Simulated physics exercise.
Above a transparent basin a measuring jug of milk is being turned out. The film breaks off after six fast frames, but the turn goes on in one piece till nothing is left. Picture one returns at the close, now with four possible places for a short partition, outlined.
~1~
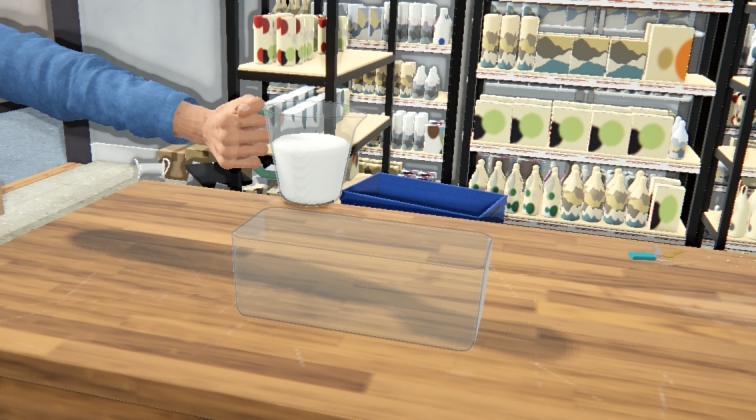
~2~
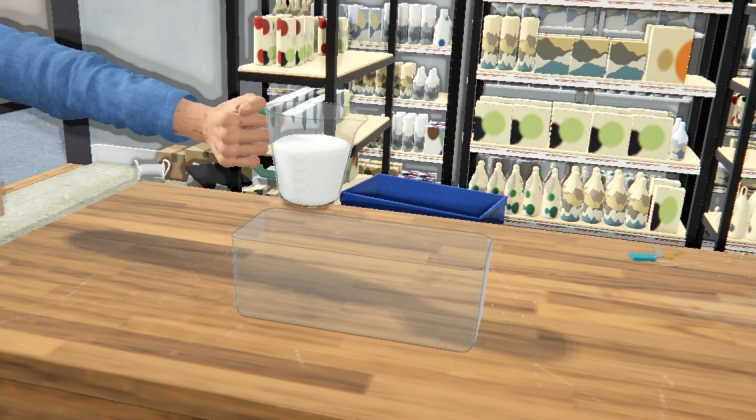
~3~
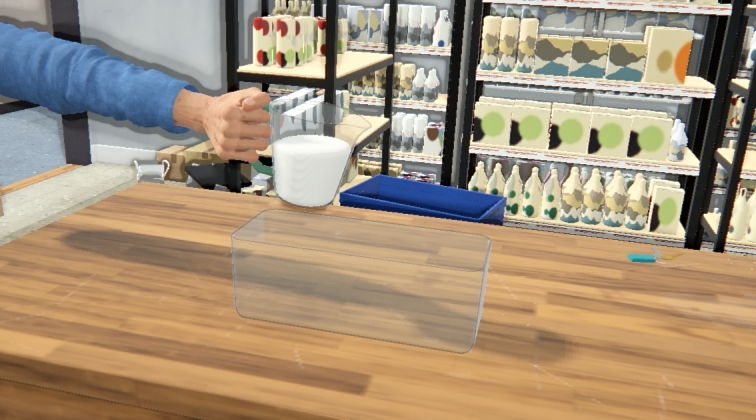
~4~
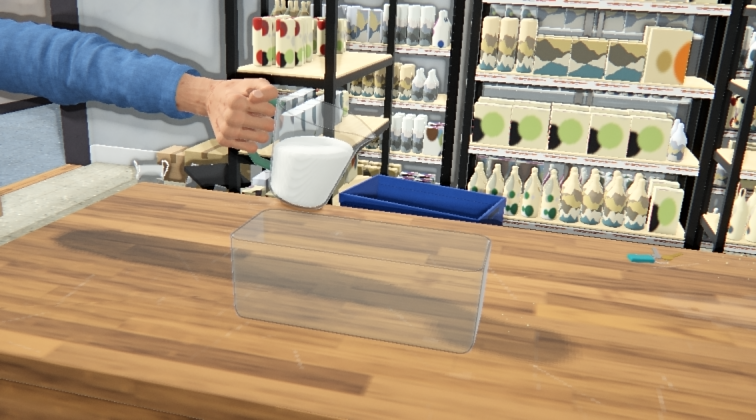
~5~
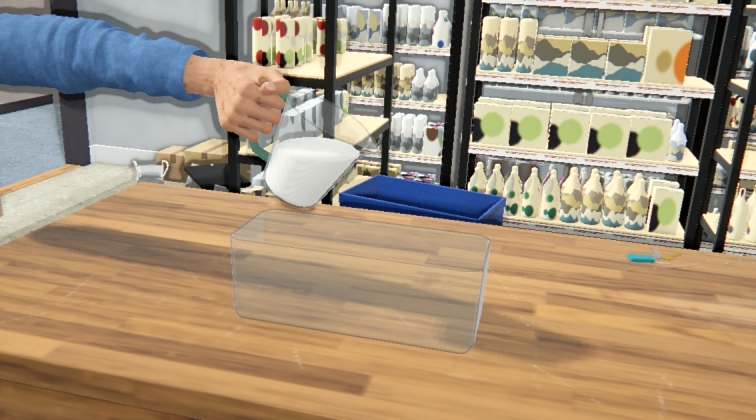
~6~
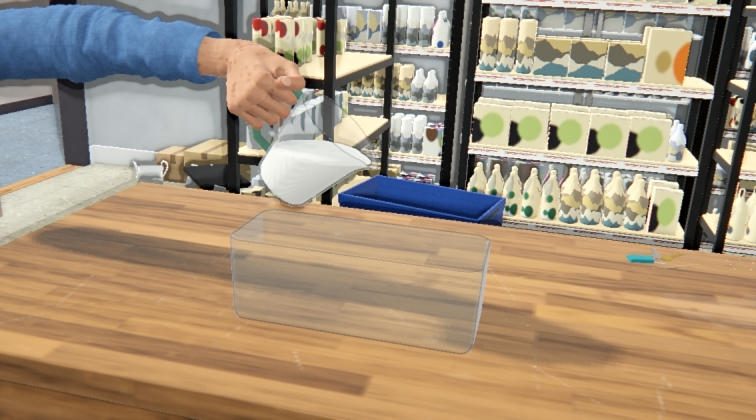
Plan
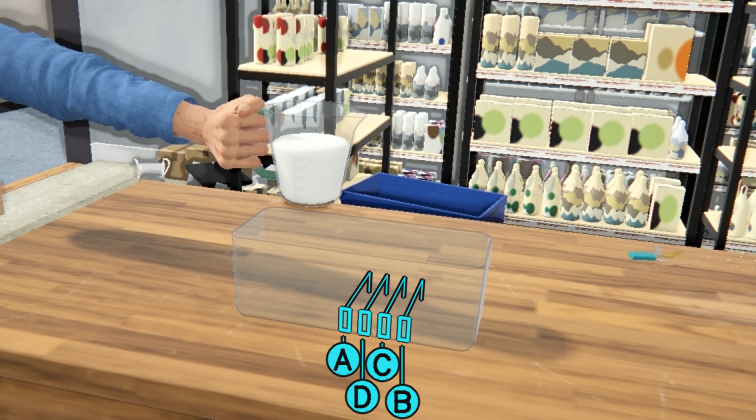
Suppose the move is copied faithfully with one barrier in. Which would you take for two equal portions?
The answer is place C.
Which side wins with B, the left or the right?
The left one.
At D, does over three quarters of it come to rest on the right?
Yes, it does.
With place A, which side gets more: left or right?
More ends on the right.
On the marked copy, A at (343, 337); B at (402, 346); C at (382, 343); D at (362, 340).
With A, about 7 % ends left of the wall and 92 % right of it.
With B, about 91 % ends left of the wall and 8 % right of it.
With C, about 52 % ends left of the wall and 47 % right of it.
With D, about 10 % ends left of the wall and 90 % right of it.
